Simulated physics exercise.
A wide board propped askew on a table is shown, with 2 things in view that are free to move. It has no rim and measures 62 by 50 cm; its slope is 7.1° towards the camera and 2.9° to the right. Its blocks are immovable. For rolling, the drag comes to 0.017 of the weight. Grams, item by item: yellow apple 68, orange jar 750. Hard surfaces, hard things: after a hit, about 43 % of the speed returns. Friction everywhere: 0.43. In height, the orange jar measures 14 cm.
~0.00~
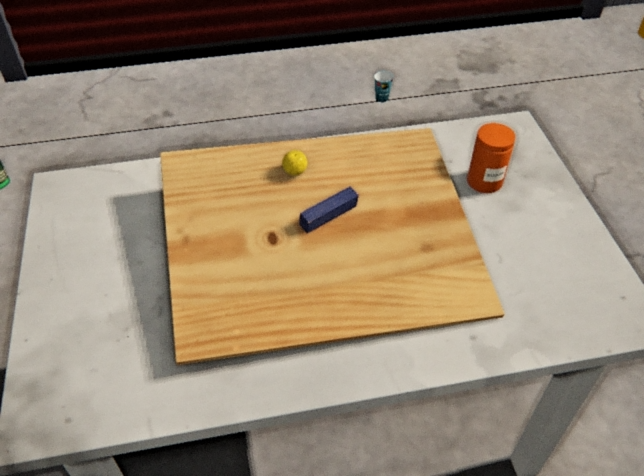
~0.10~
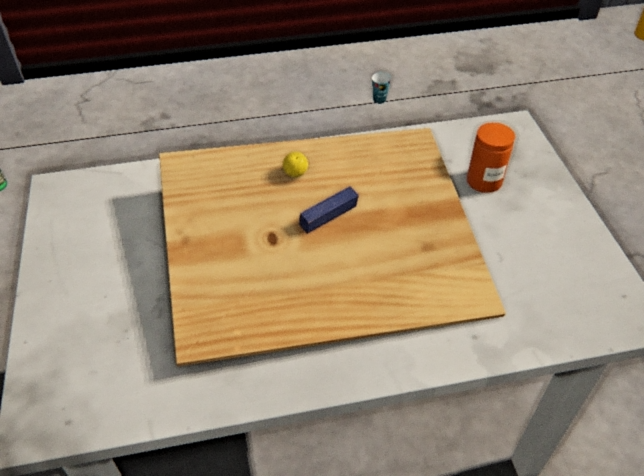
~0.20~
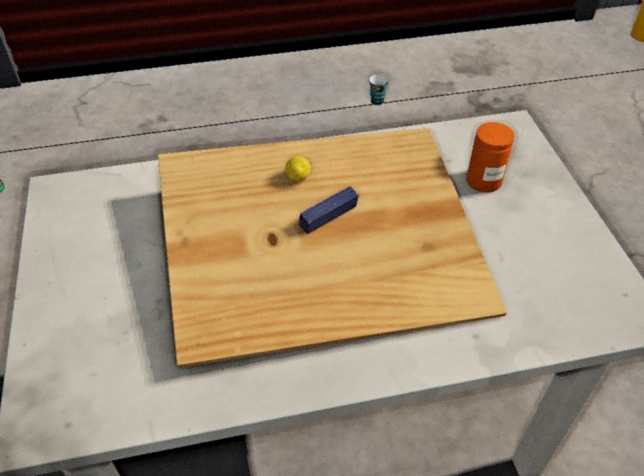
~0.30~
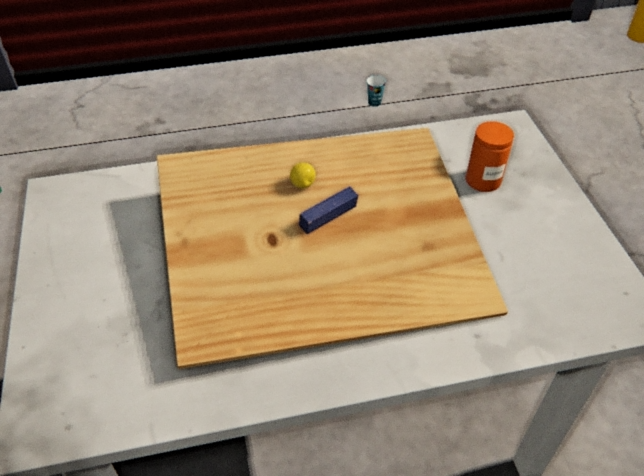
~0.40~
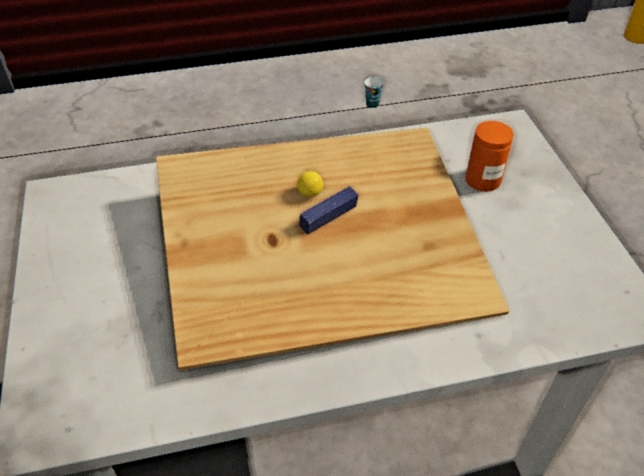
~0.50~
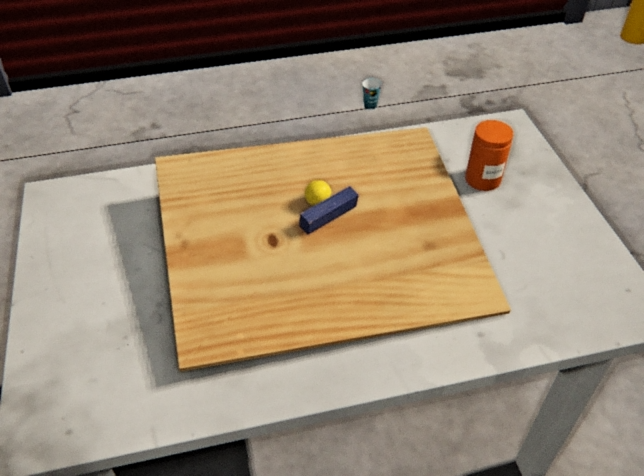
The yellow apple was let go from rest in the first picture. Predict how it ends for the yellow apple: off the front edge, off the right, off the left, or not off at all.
It will be halted by a block.
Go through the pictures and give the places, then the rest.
In the first frame, 41 cm of board to the near edge; yellow apple (294, 163); orange jar (490, 159).
In the second frame, 40 cm of board to the near edge; yellow apple (295, 165); orange jar (490, 158).
In the third frame, 39 cm of board to the near edge; yellow apple (298, 169); orange jar (490, 158).
In the fourth frame, 37 cm of board to the near edge; yellow apple (302, 176); orange jar (489, 157).
In the fifth frame, 35 cm of board to the near edge; yellow apple (310, 184); orange jar (489, 157).
In the sixth frame, 32 cm of board to the near edge; yellow apple (318, 194); orange jar (489, 156).
By 0.60 s, 32 cm of board to the near edge; yellow apple near (316, 193).
By 0.70 s, as before.
By 0.80 s, yellow apple resting near (315, 195).
When it is over (1.2 s), 32 cm of board to the near edge; orange jar within 8 cm of the start. End places, in pixels of the last picture, yellow apple near (317, 195).
